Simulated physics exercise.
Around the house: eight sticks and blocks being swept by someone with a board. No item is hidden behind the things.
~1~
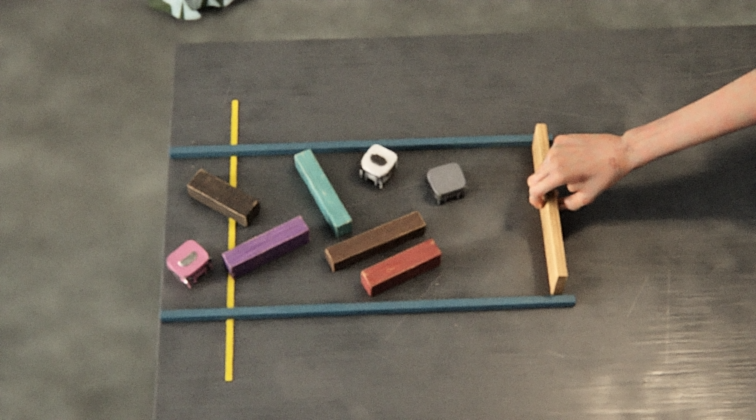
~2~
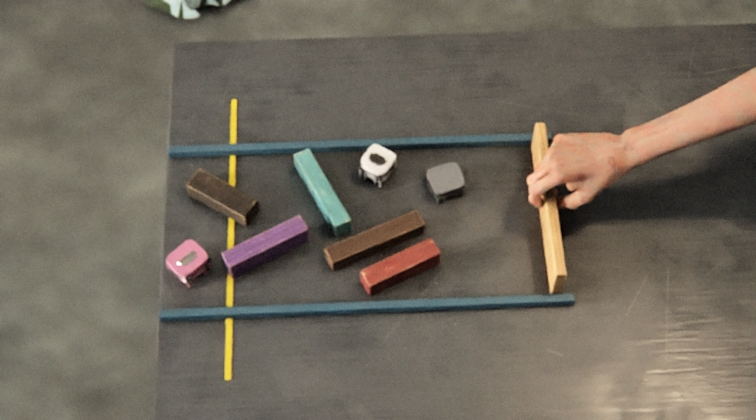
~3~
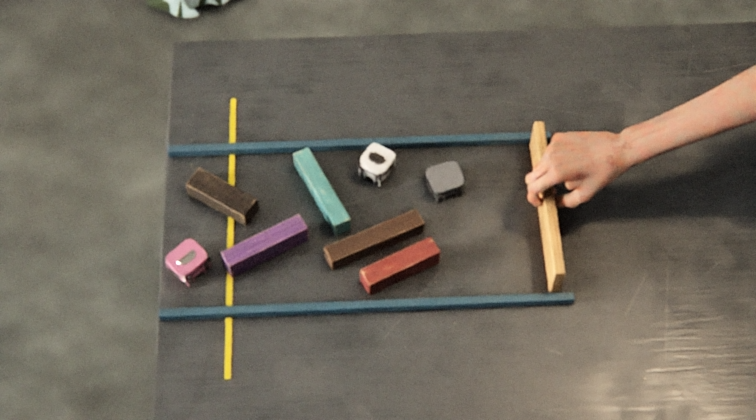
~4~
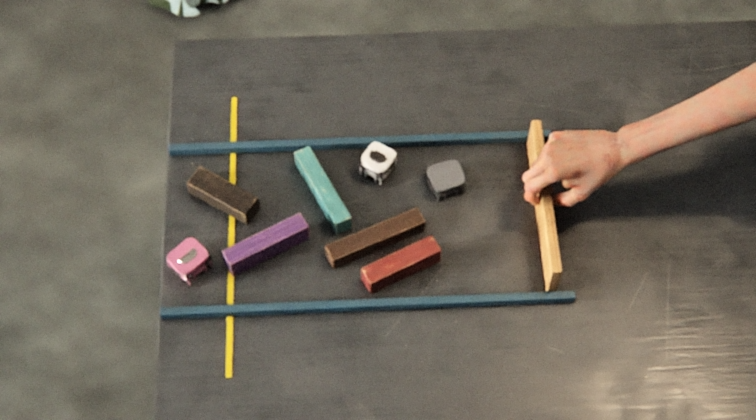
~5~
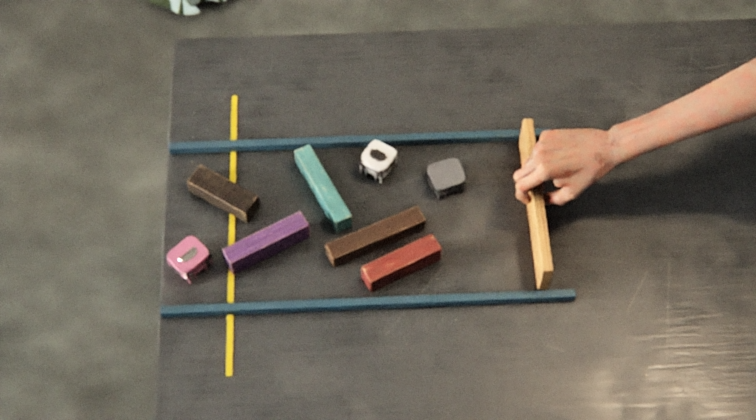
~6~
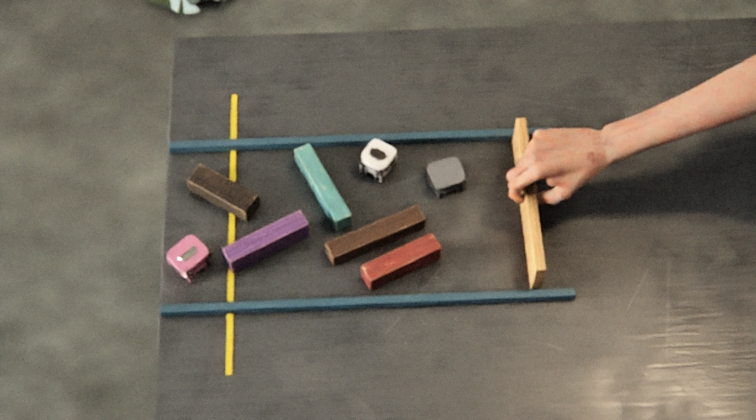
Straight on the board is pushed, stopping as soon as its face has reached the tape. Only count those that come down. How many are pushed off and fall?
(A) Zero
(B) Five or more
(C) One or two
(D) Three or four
One or two (C).
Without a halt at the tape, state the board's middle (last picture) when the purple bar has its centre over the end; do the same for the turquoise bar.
Purple bar: (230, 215); turquoise bar: (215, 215).
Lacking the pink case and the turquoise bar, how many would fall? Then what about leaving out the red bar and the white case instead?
The answer is 0 and then 1.
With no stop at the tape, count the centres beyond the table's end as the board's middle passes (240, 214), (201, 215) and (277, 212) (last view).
Place by place: 1, 5 and 0.
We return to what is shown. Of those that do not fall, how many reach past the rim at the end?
In total, 5 of them.
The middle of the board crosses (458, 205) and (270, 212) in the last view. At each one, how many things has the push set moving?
Counts: 1 and 8.
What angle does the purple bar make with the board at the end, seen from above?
It works out to near 50°.
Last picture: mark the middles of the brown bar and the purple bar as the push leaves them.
Roughly (185, 257) for the first and roughly (167, 247) for the second.
Soon after, none off yet; pink case at rest near (189, 259); black bar at rest near (224, 193); purple bar at rest near (267, 242).
After that, none off yet; pink case displaced about its own width near (171, 248); black bar displaced a little near (208, 199); purple bar displaced about its own width near (210, 246).
In the end, the number that fall off is one or two; gone, pink case.
